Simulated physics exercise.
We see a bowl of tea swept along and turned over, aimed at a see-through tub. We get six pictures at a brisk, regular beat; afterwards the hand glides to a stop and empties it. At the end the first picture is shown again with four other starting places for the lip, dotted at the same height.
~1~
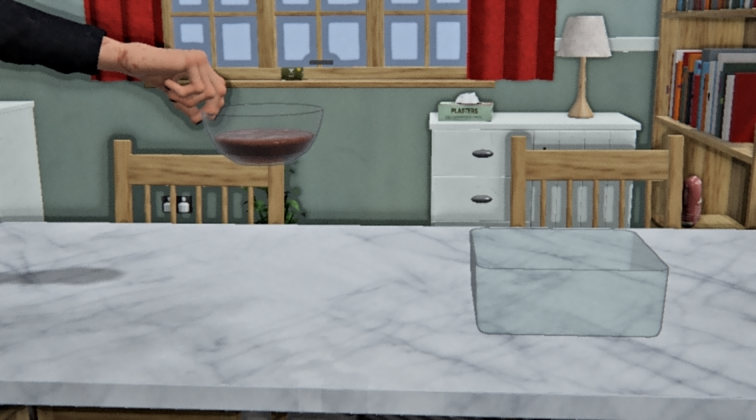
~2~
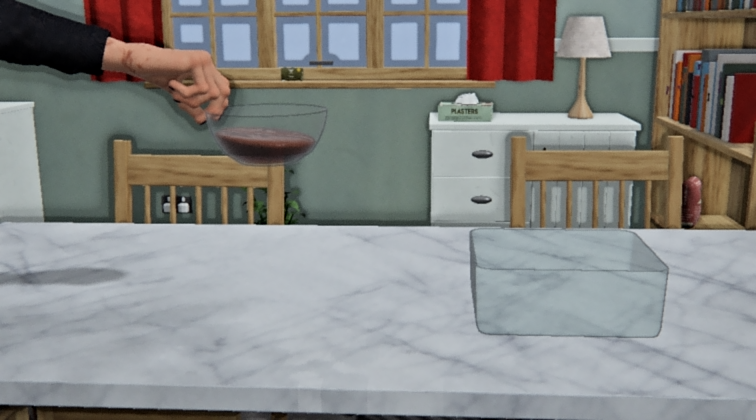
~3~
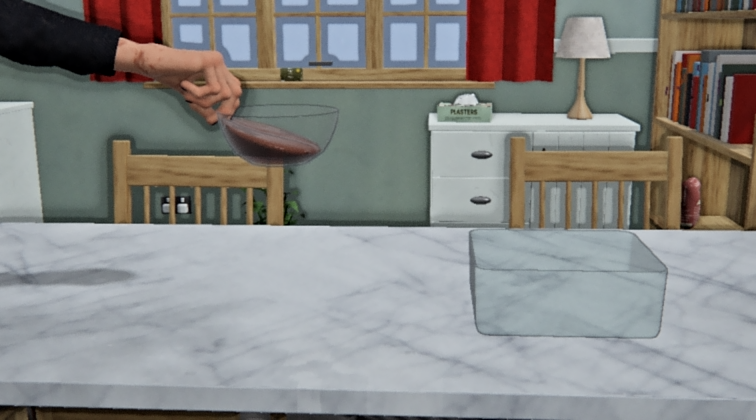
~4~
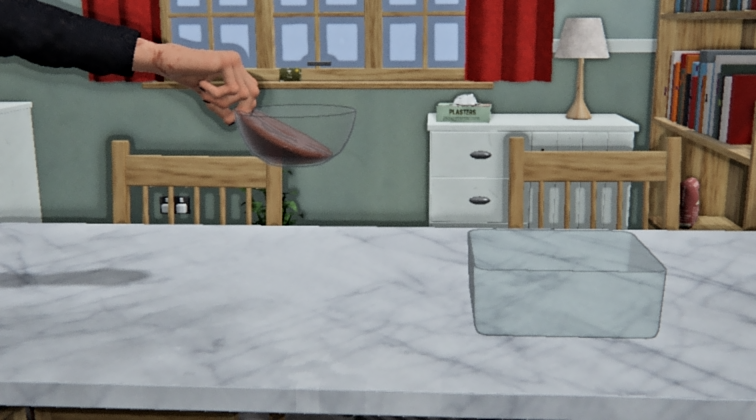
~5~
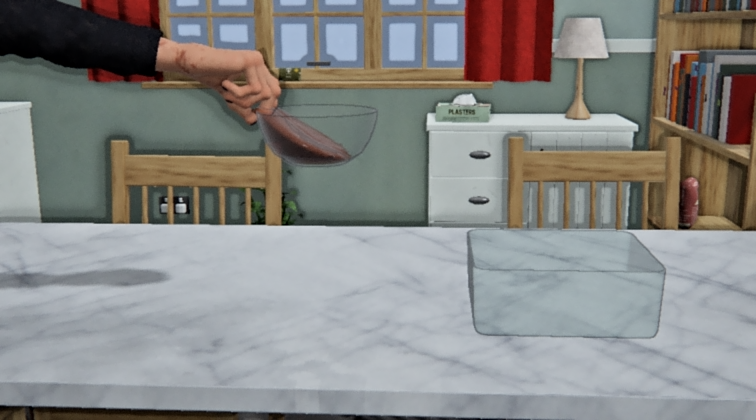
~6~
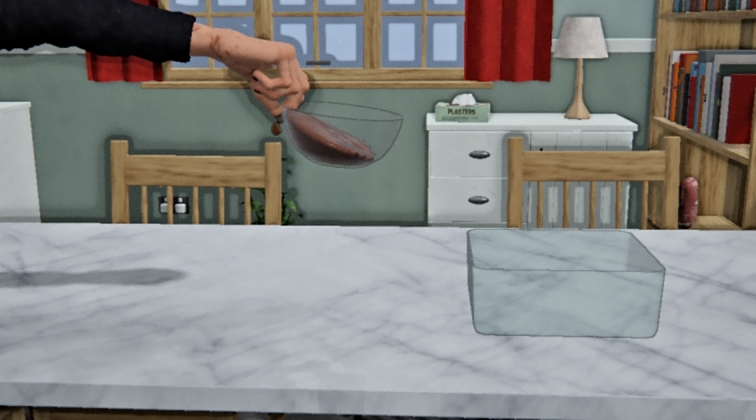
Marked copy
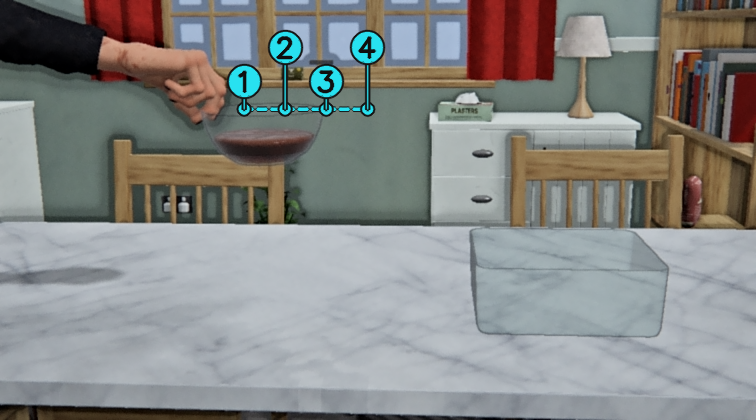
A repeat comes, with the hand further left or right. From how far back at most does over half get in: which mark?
Go for 2.
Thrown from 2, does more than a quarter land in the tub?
Yes.
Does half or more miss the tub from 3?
No, not at all.
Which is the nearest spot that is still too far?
The answer is 1.
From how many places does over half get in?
Three of them.
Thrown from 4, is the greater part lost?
No.
On the marked copy, 1 at (244, 109); 2 at (285, 109); 3 at (326, 109); 4 at (367, 109).
With 1, about 35 % lands in the tub, 61 % falls short and 4 % goes beside or beyond.
With 2, about 65 % lands in the tub, 27 % falls short and 8 % goes beside or beyond.
With 3, about 84 % lands in the tub, 12 % falls short and 4 % goes beside or beyond.
With 4, about 86 % lands in the tub, 8 % falls short and 6 % goes beside or beyond.
